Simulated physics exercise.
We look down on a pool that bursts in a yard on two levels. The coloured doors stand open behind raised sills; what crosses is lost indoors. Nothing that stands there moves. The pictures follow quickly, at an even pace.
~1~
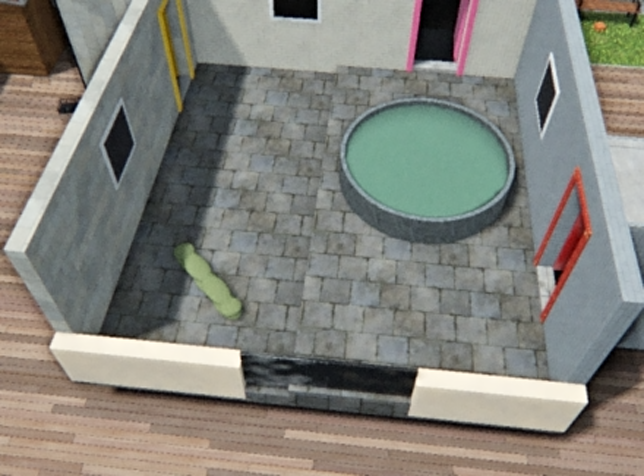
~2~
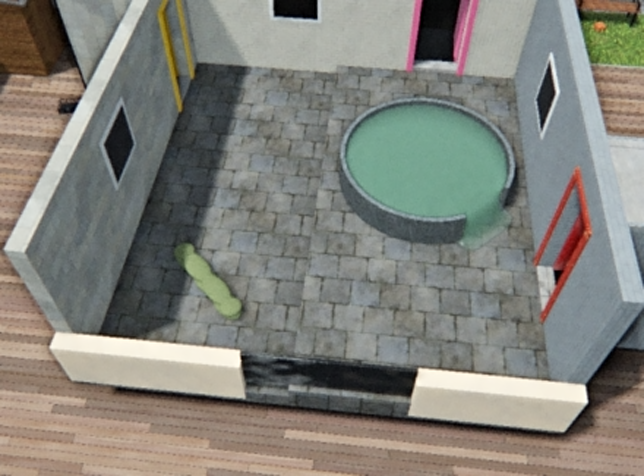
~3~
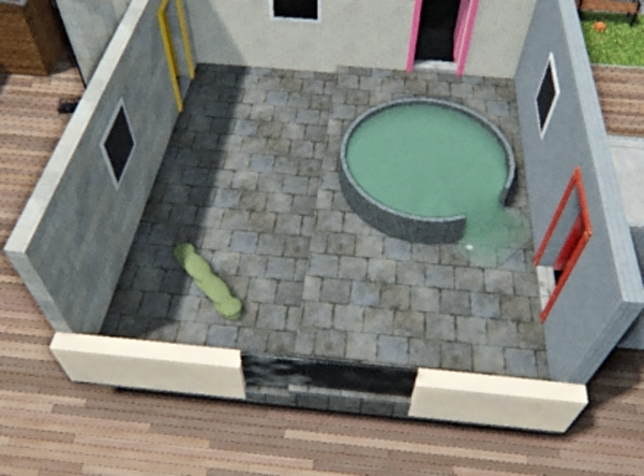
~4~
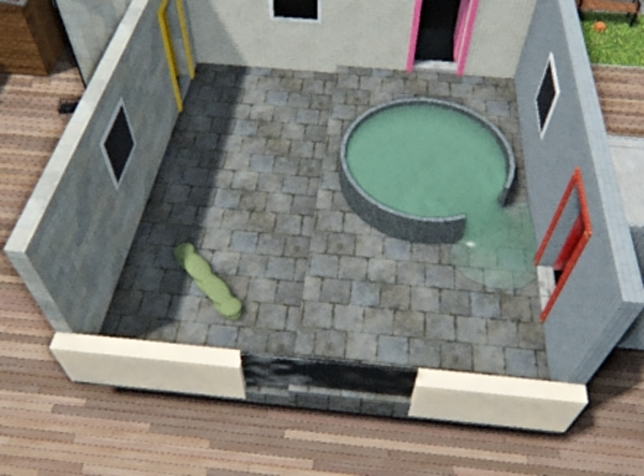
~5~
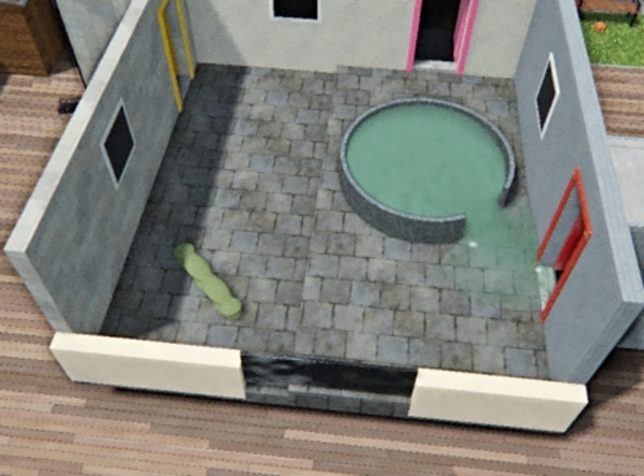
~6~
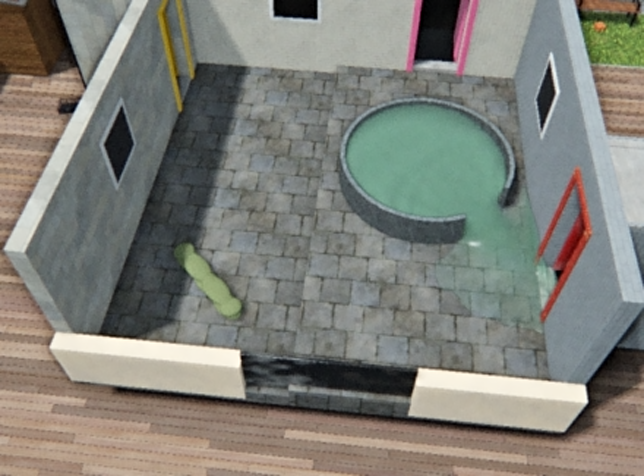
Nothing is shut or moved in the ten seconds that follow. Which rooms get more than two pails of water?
In the end: The red door takes more than that; the pink door stays under that; the yellow door stays under that.
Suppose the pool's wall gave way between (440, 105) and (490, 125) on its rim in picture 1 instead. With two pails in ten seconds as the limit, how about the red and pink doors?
One by one: The red one lets less in, the pink one is over.
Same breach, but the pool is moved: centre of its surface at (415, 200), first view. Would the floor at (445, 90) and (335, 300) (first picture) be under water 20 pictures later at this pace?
In that order: Dry, awash.
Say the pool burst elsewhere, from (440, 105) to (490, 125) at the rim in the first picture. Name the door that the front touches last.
That is the yellow door.
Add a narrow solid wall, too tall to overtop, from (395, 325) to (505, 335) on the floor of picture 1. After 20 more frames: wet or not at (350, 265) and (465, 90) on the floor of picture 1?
In turn: Under water, wet.
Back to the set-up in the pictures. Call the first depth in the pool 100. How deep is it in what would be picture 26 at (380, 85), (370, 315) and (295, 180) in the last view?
In turn 0, 8 and 0 in a hundred.
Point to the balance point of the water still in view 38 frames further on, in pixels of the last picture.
I would point to (404, 223).
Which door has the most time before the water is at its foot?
That is the yellow-painted one.
A moment on, water covers 10 % of the floor; the red door over two buckets in, the pink door not reached, the yellow door not reached.
Next, water covers 15 % of the floor; the red door far over two buckets in, the pink door not reached, the yellow door not reached.
Then, water covers 30 % of the floor; the red door far over two buckets in, the pink door not reached, the yellow door not reached.
Later, water covers 65 % of the floor; the red door far over two buckets in, the pink door wet at the sill, nothing in, the yellow door not reached.
In the end, water covers 95 % of the floor; the red door far over two buckets in, the pink door wet at the sill, nothing in, the yellow door wet at the sill, nothing in.
